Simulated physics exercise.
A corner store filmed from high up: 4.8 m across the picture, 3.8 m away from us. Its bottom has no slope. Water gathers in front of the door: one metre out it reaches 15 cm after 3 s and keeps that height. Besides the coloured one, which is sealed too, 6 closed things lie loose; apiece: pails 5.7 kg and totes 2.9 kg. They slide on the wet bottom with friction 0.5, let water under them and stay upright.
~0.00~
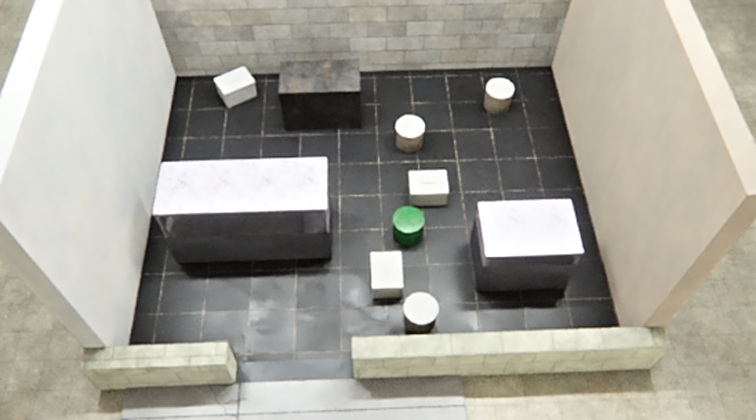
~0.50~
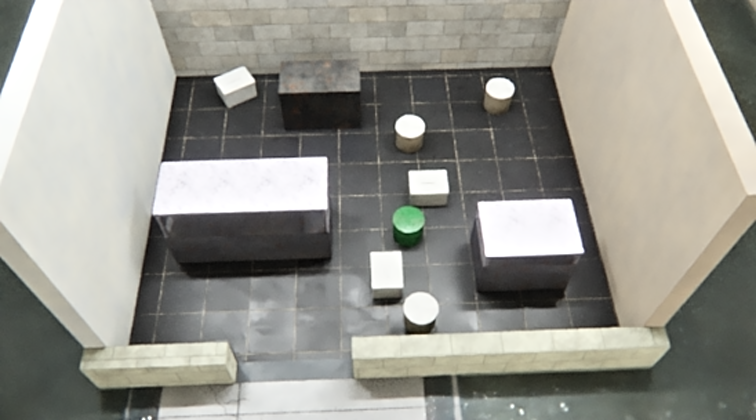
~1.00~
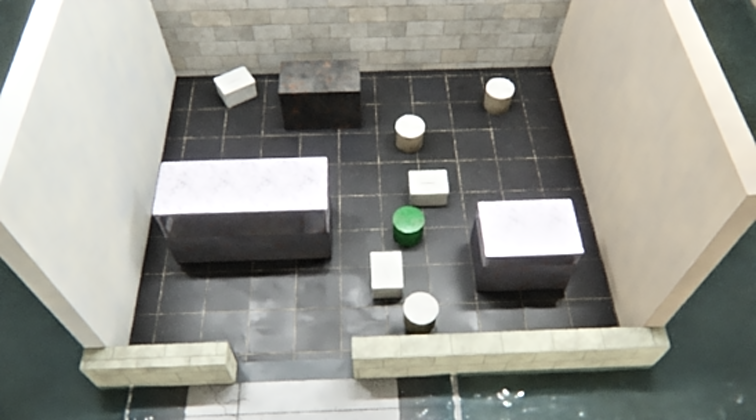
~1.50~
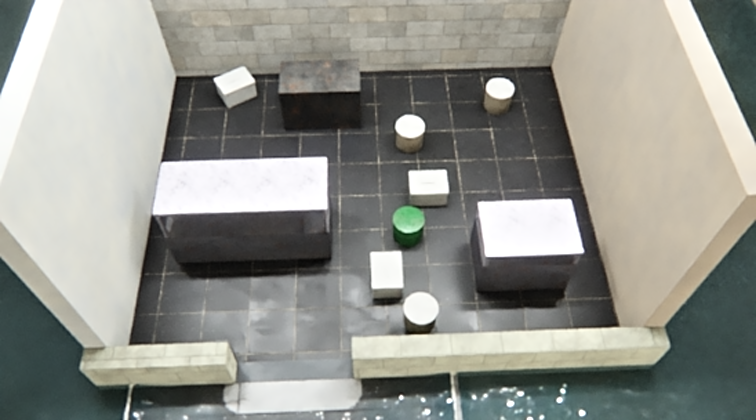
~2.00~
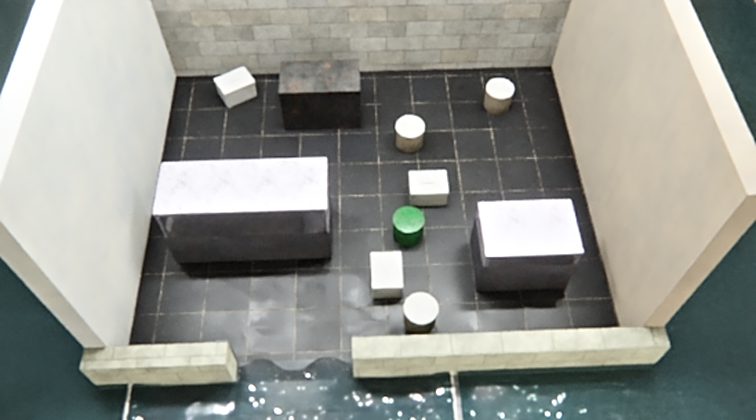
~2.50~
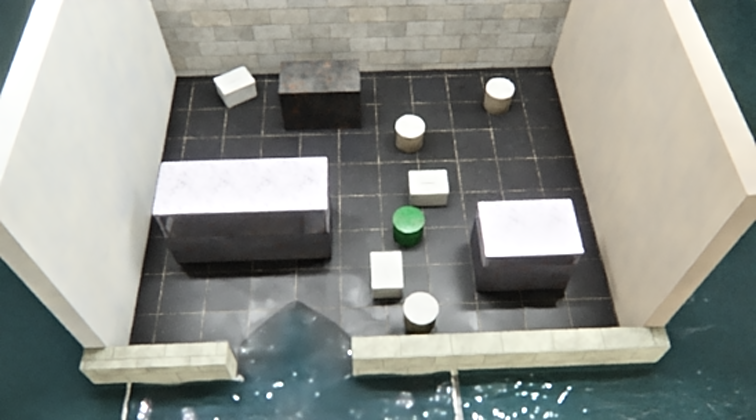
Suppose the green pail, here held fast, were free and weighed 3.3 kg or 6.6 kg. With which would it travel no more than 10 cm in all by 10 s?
I expect that neither weight holds it.
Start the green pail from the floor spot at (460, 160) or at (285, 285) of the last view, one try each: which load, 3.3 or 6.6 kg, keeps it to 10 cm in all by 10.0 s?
In turn: Only the larger holds; neither holds.
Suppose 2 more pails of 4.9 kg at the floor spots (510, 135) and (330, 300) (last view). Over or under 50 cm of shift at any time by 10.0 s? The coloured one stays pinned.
In turn: Under, over.
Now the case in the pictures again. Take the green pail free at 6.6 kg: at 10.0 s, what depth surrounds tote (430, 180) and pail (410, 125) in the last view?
Roughly 3 and 3 cm.
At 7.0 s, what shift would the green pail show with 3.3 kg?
Roughly 120 cm.
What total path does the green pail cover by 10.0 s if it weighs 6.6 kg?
Some 50 cm in all.
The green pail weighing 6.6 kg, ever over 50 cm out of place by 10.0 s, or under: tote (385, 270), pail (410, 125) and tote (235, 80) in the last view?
In turn: More, short of it, less.
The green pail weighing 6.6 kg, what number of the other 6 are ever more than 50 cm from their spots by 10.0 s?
That makes 2.
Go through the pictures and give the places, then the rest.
The first picture shows the green pail at (409, 219), on the bottom; water covers 0.0 m2; 0 of 7 have shifted.
The second picture shows the green pail at (409, 219) rests on the ground; water covers 0.0 m2; 0 of 7 have shifted.
The third picture shows the green pail at (409, 219) rests on the ground; water covers 0.0 m2; 0 of 7 have shifted.
The fourth picture shows the green pail at (409, 219), on the bottom; 0.0 m2 under water; 0 of 7 have shifted.
The fifth picture shows the green pail at (409, 219), on the bottom; water covers 0.0 m2; 0 of 7 have shifted.
The sixth picture shows the green pail at (409, 219) rests on the ground; water covers 0.4 m2; 0 of 7 have shifted.
After 3.5 s the green pail would be 0 cm from its start with 3.3 kg and 0 cm from its start with 6.6 kg; 0 cm of water round it then.
After 4.5 s the green pail would be 12 cm from its start with 3.3 kg and 0 cm from its start with 6.6 kg; 4 cm of water round it then.
After 7.0 s the green pail would be 126 cm from its start with 3.3 kg and 17 cm from its start with 6.6 kg; 5 cm of water round it then.
After 10.0 s the green pail would be 154 cm from its start with 3.3 kg and 50 cm from its start with 6.6 kg; 5 cm of water round it then.
